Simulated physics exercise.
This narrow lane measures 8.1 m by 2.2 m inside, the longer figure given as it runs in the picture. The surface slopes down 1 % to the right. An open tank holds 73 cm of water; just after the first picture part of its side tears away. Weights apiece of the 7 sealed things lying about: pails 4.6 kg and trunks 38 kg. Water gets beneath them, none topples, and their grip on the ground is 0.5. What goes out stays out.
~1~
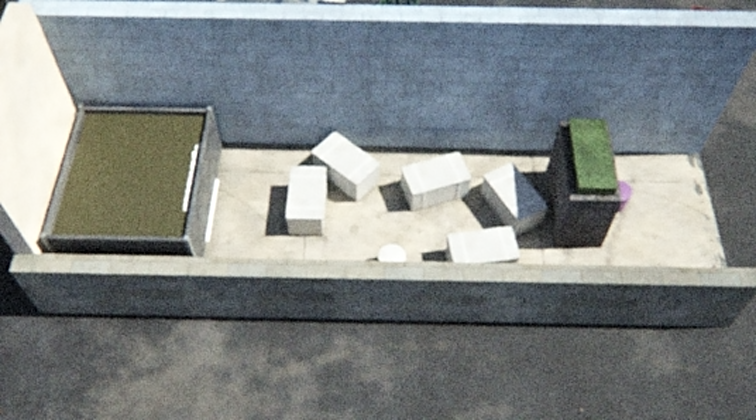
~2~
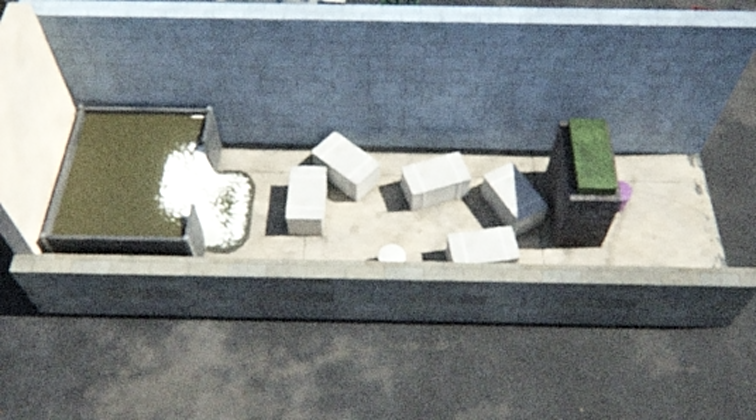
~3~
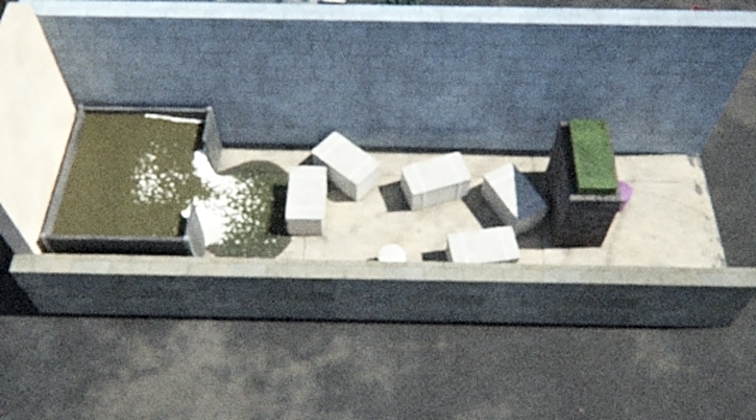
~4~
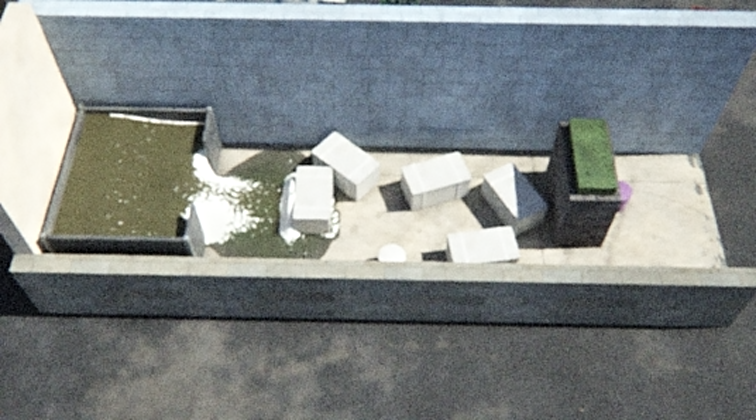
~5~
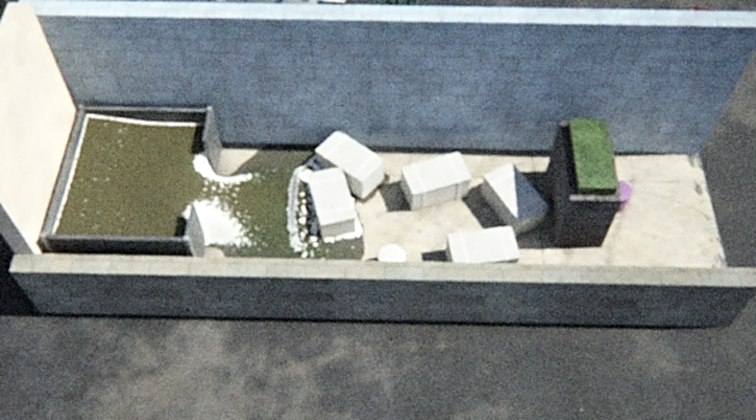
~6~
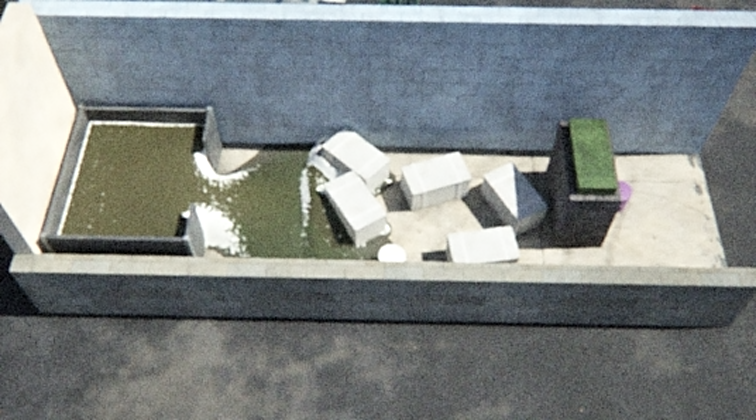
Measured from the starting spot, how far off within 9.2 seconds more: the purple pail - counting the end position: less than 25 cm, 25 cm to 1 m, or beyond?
The purple pail stays put.
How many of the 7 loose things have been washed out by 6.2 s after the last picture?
0 of them.
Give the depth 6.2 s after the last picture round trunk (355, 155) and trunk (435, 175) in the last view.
Roughly 14 and 16 cm.
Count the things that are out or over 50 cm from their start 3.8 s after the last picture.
I count 5.
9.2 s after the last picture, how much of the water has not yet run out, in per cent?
About 68 per cent.
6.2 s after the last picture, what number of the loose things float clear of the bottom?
I count 5.
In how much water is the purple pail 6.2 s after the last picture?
About 2 cm.
Then, 1.2 s after the last picture the purple pail is near (620, 190), 0.0 m from its start, aground; 0 of 7 are out; 3 afloat.
Then, 3.8 s after the last picture the purple pail is near (620, 190), 0.0 m from its start, aground; 0 of 7 are out; 6 afloat.
Then, 6.2 s after the last picture the purple pail is near (620, 190), 0.0 m from its start, aground; 0 of 7 are out; 5 afloat.
Then, 9.2 s after the last picture the purple pail is near (620, 190), 0.0 m from its start, aground; 0 of 7 are out; 5 afloat.
